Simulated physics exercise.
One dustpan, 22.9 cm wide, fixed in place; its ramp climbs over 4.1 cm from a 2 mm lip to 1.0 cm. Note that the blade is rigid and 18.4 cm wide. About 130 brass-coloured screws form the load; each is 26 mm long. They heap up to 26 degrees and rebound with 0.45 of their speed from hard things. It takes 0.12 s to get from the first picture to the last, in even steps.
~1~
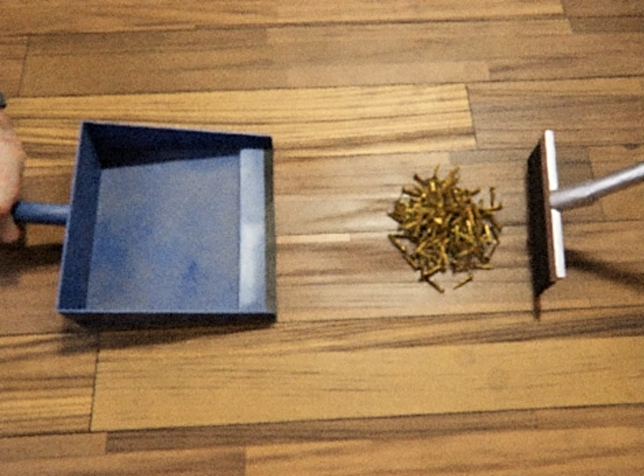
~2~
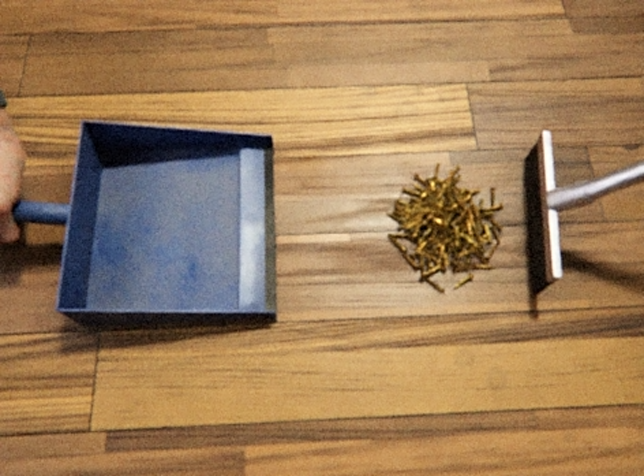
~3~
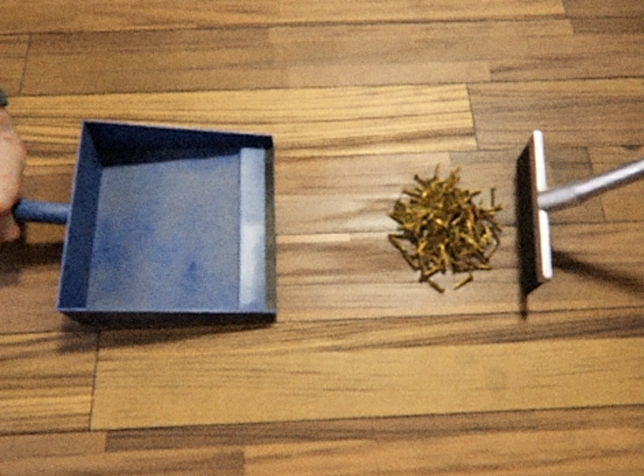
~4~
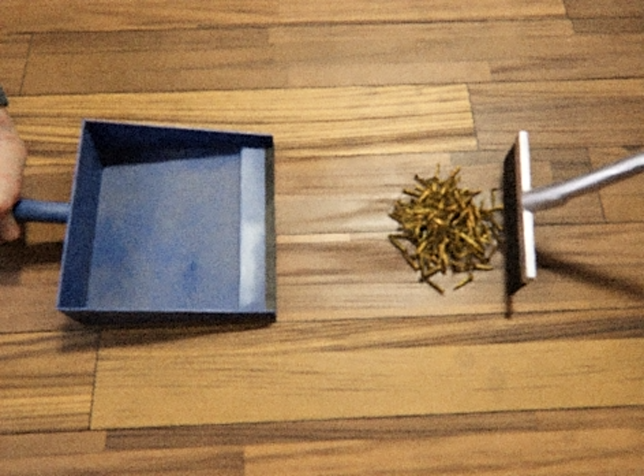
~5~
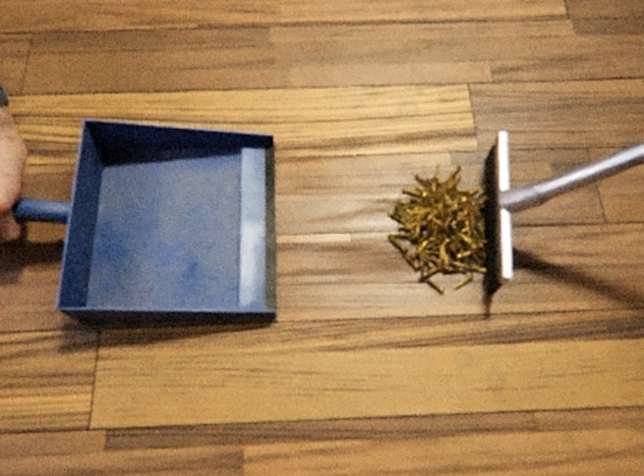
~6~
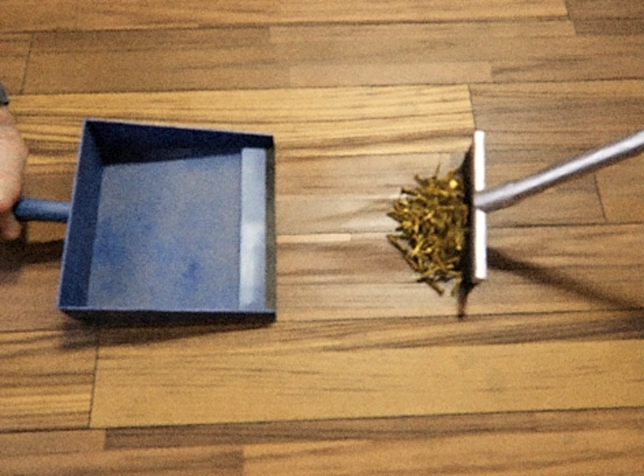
The video shows a hand holding a blue dustpan still on a wooden floor while a flat blade on a metal handle slides left, meets a pile of brass-coloured screws and presses its right side slightly leftward.
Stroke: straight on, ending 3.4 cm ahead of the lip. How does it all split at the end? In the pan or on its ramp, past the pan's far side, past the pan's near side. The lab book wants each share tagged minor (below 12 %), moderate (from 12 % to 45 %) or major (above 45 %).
Result: Pan: A big share. Far side: Only a little. Near side: Only a little.
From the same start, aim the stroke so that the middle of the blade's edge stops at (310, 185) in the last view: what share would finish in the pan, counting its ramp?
Close to 55 in a hundred.
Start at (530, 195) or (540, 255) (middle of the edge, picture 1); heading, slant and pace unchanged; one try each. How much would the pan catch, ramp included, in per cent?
About 50 and 55 per cent.
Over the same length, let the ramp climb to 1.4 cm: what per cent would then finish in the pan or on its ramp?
Estimate with the new ramp: Some 55 in a hundred.
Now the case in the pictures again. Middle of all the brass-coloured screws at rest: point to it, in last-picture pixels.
Somewhere around (265, 219) in the final frame.
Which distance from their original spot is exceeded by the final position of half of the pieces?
That distance is close to 24 cm.
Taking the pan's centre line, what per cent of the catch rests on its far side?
I'd put it at around 60 per cent.
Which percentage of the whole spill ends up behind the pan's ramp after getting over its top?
I'd put it near 25 per cent.
Then, 0.09 s after the last picture, middle of the blade 13 cm from the lip; 0 % over the lip, far side 0 %, near side 0 %.
Then, 0.16 s after the last picture, middle of the blade 6 cm from the lip; 0 % over the lip, far side 0 %, near side 0 %.
Then, 0.37 s after the last picture, middle of the blade 5 cm from the lip; 60 % over the lip, far side 5 %, near side 0 %.
In the end, pan 60 %, far side 5 %, near side 0 %, in front of the lip or behind the blade 35 %.
